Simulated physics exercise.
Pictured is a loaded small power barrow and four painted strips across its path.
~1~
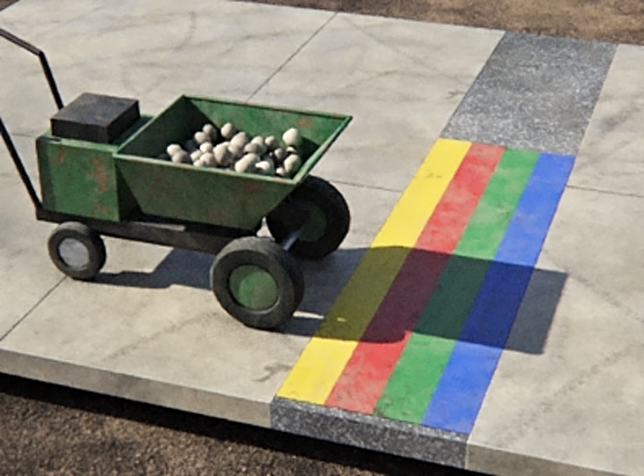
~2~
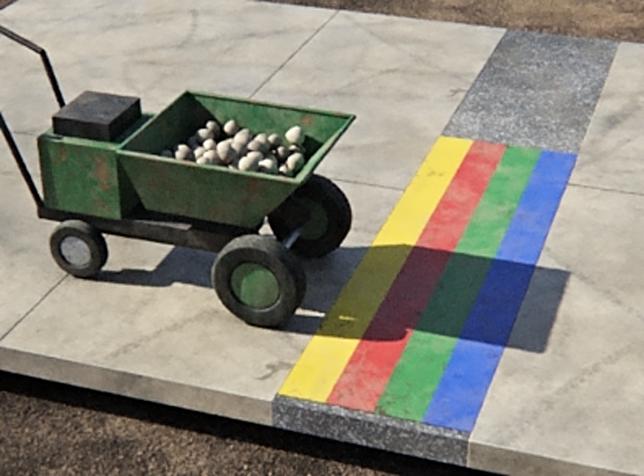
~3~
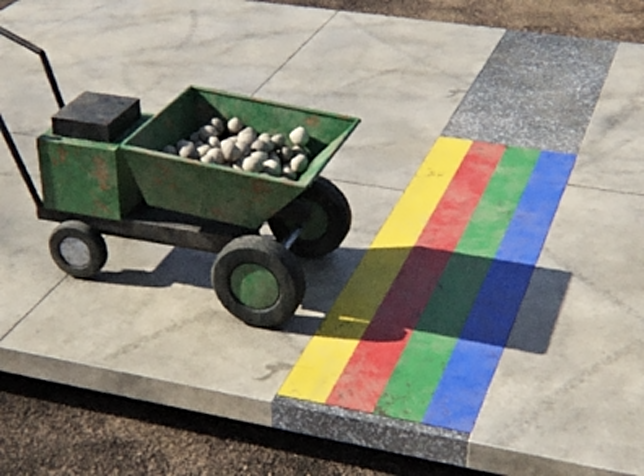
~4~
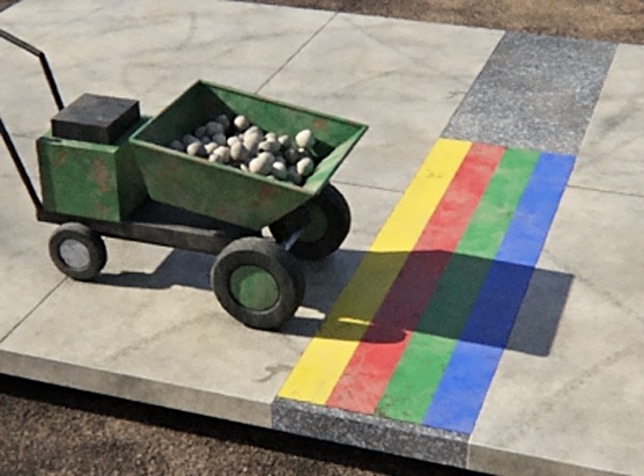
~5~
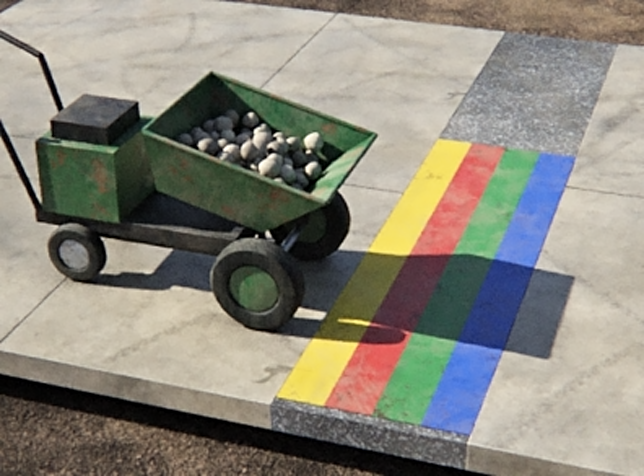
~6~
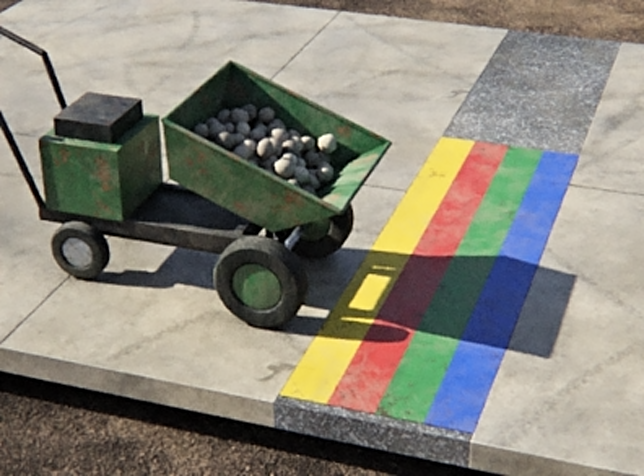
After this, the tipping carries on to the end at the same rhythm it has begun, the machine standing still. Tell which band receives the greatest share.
I would say the green band receives it.
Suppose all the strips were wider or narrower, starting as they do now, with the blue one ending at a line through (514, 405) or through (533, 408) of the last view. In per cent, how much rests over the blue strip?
Roughly 10 percent first, then roughly 10 percent.
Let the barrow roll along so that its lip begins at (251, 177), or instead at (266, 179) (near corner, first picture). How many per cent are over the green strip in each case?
20 %, then 30 %.
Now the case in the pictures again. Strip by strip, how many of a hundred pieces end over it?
About: Yellow strip 0, red strip 20, green strip 40, blue strip 20 per cent.
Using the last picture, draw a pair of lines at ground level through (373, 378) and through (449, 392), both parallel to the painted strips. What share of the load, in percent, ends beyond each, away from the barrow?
I'd say about 80 and about 10 in a hundred.
Soon after the last picture, skip tipped steeply; all in the skip.
A little later, skip tipped right over; most in the skip; a small part over the red strip; a small part over the green strip.
Later still, skip tipped right over; about a quarter in the skip; about a quarter over the red strip; about a third over the green strip; about a quarter over the blue strip; a stray few off the paint.
At rest, skip tipped right over; about a quarter in the skip; none over the yellow strip; about a quarter over the red strip; about a third over the green strip; about a quarter over the blue strip; a stray few off the paint.
